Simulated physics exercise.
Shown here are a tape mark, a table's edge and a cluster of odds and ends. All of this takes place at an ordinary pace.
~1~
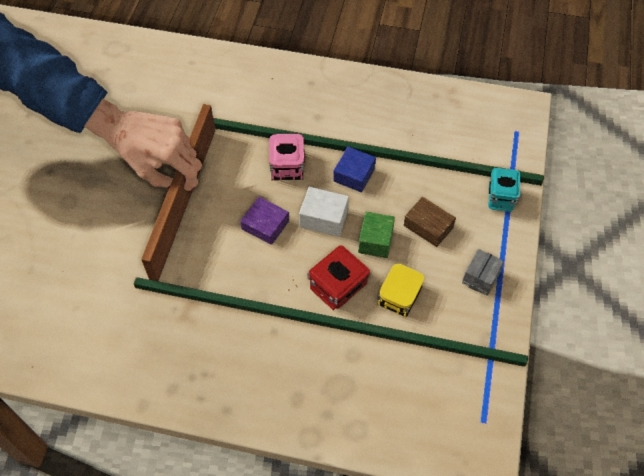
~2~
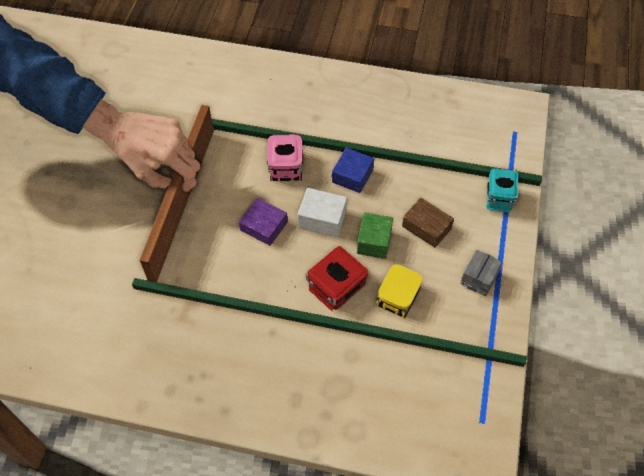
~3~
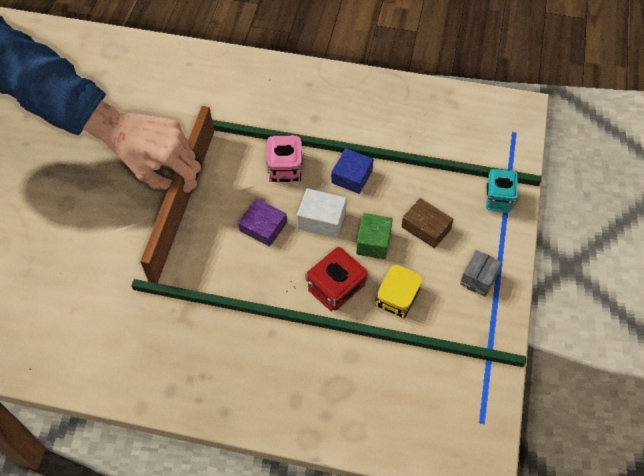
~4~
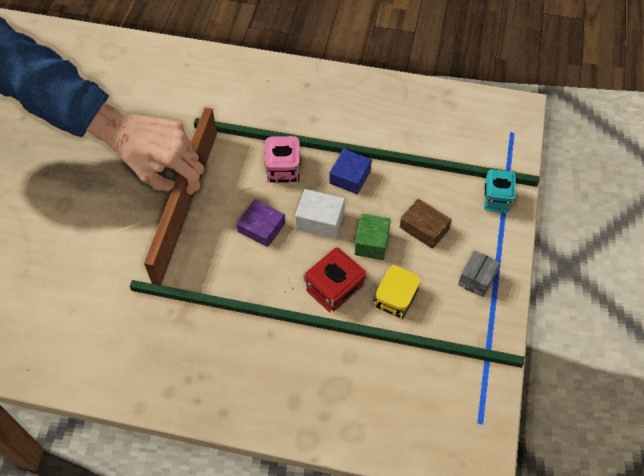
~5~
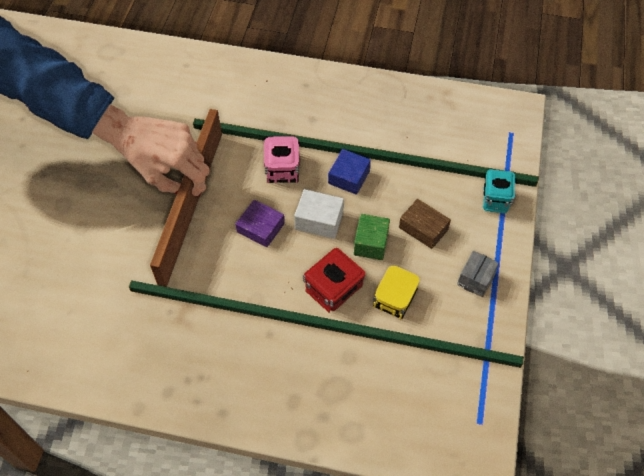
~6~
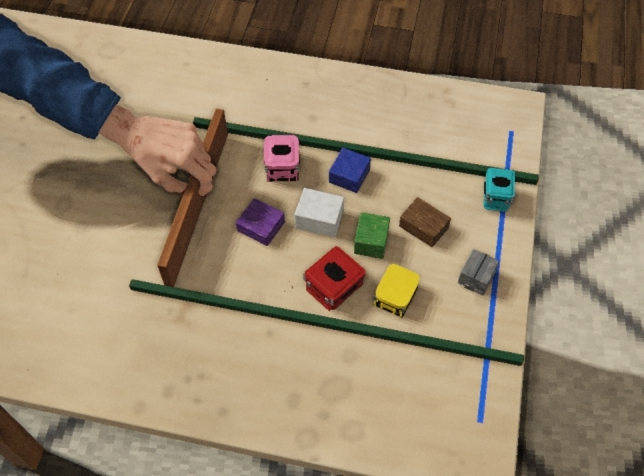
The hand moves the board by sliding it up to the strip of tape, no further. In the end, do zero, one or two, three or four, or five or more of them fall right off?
Five or more of them do.
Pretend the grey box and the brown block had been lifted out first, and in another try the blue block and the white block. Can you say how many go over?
The first count is 5 and the second is 5.
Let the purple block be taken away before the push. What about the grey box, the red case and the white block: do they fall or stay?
In that case the grey box goes off the edge, the red case stays where it is, the white block stays where it is.
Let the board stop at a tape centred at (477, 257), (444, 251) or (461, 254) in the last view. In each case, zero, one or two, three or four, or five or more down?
Lab note - count per position: Three to four; one to two; either three or four.
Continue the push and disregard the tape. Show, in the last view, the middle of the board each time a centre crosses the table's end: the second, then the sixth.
For the first, roughly (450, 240); for the next, roughly (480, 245).
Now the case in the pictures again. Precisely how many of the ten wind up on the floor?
Precisely 7.
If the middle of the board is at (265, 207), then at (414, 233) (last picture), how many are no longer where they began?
At the first place 3, at the second 10.
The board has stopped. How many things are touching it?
The count is 3.
Soon after, none off yet; turquoise case at rest near (498, 190); grey box at rest near (478, 272); brown block at rest near (425, 222).
After that, none off yet; turquoise case at rest near (498, 190); grey box moving near (486, 276); brown block displaced about its own width near (473, 224).
And then, none off yet; turquoise case displaced about its own width near (540, 191); grey box displaced well along near (532, 289); brown block tilting a little near (548, 227).
In the end, the number that fall off is five or more; gone, white block, blue block, green block, yellow case, brown block, grey box and turquoise case.
